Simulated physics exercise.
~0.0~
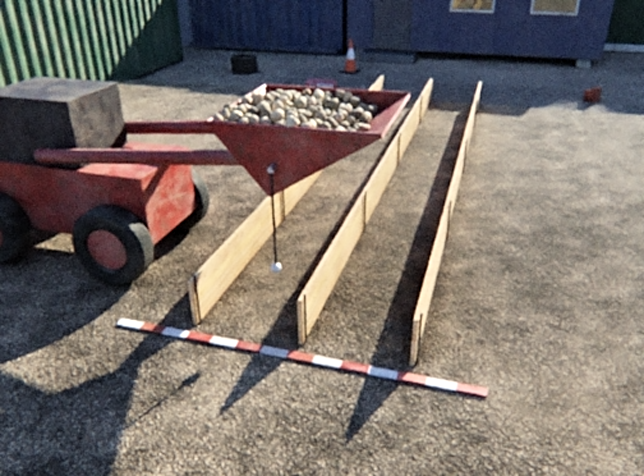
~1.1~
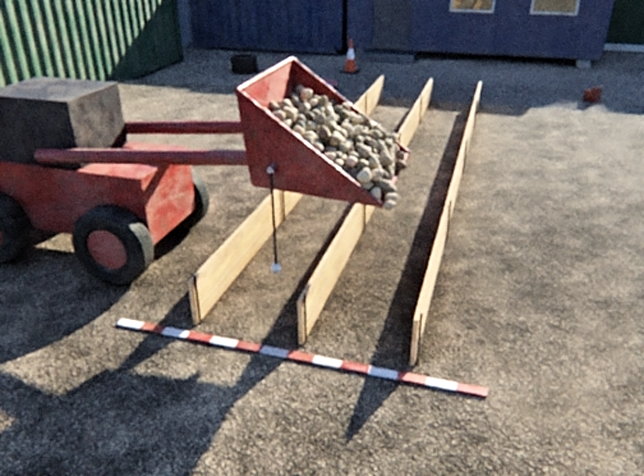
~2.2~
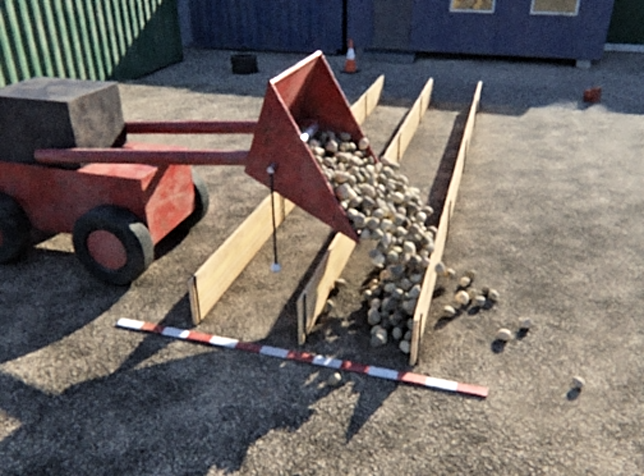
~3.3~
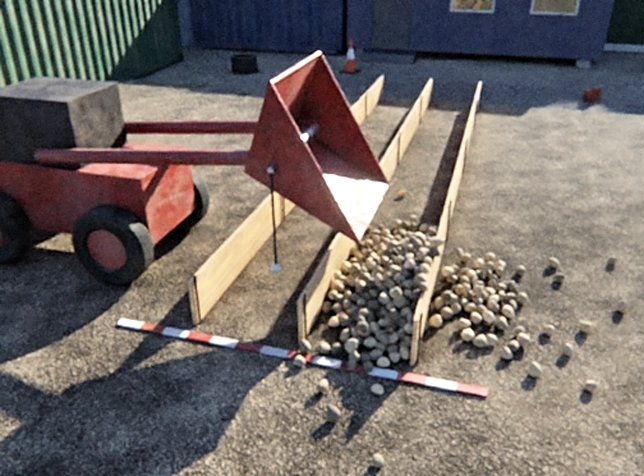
A red loader tipping its bucket and pouring round stones between wooden boards, leaving a heap with some scattered beyond the last board.
